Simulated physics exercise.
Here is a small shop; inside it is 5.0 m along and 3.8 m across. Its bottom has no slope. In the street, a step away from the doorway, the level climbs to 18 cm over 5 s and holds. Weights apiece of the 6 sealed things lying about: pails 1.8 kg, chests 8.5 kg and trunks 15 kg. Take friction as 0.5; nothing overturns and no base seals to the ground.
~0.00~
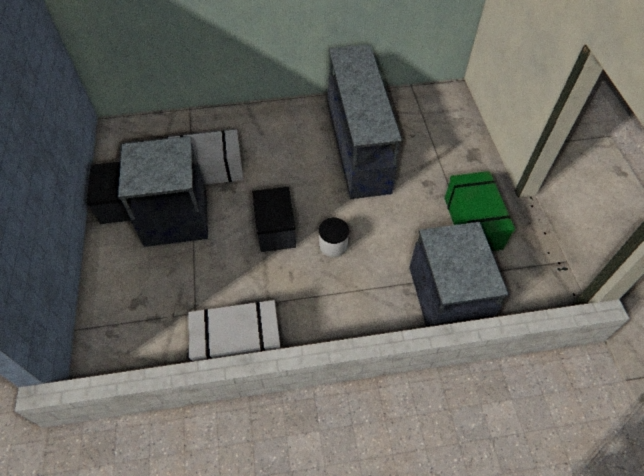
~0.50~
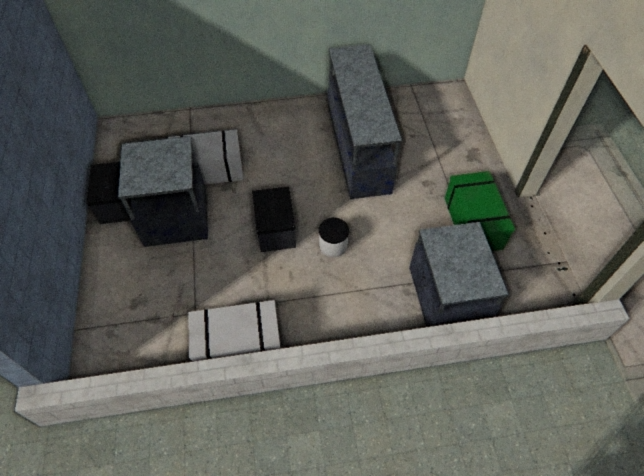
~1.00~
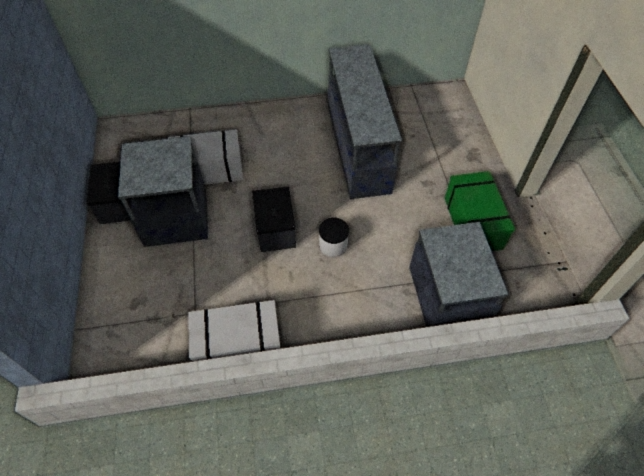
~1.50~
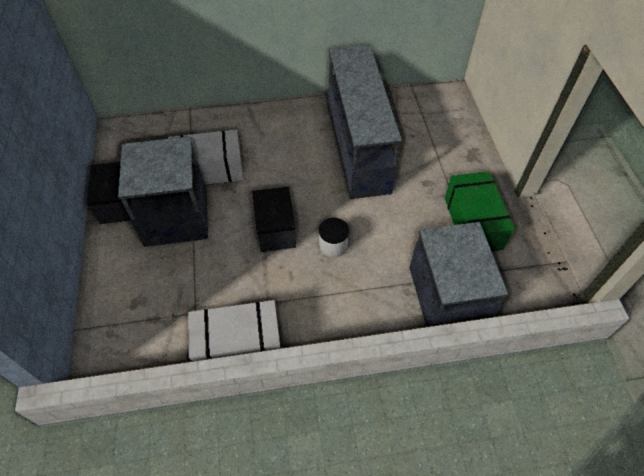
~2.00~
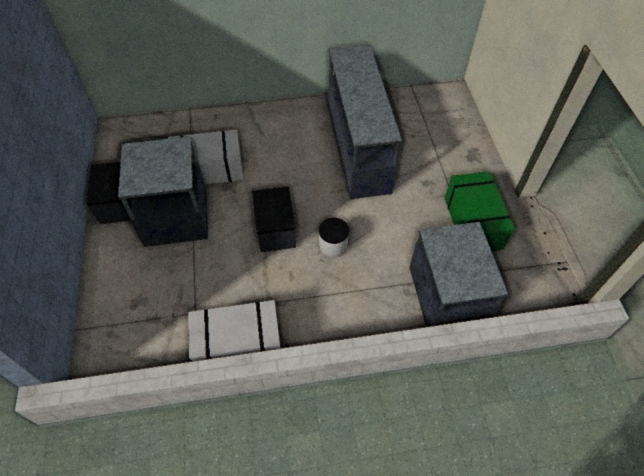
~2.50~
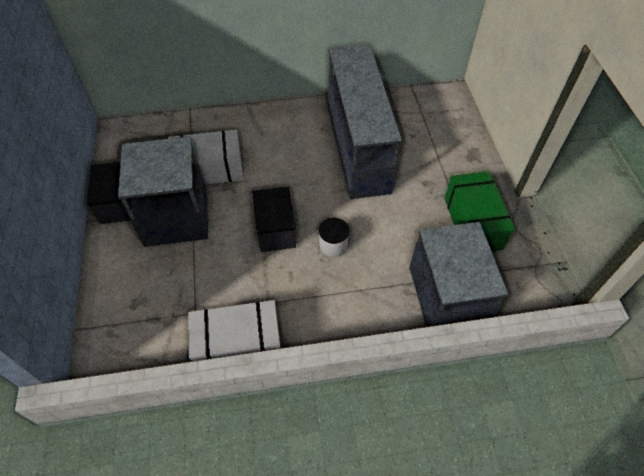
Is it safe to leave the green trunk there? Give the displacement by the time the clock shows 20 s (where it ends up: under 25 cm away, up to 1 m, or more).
Green trunk travels far.
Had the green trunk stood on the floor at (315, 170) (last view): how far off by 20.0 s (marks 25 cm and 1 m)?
It moves a short way.
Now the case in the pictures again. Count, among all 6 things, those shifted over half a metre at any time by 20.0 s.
I count 6.
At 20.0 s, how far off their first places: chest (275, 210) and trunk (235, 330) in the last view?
In that order: 150 cm, 140 cm.
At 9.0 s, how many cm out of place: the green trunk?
Roughly 80 cm by then.
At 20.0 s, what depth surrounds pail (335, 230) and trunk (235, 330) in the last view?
About 11 and 16 cm.
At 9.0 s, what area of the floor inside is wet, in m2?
Roughly 14 m2.
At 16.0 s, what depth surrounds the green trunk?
About 11 cm.
After 4.0 s the green trunk is near (465, 199), 0.2 m from its start, aground; 0 afloat.
After 9.0 s the green trunk is near (413, 180), 0.8 m from its start, aground; 1 afloat.
After 16.0 s the green trunk is near (213, 253), 2.8 m from its start, afloat; 6 afloat.
After 20.0 s the green trunk is near (131, 298), 3.7 m from its start, afloat; 6 afloat.
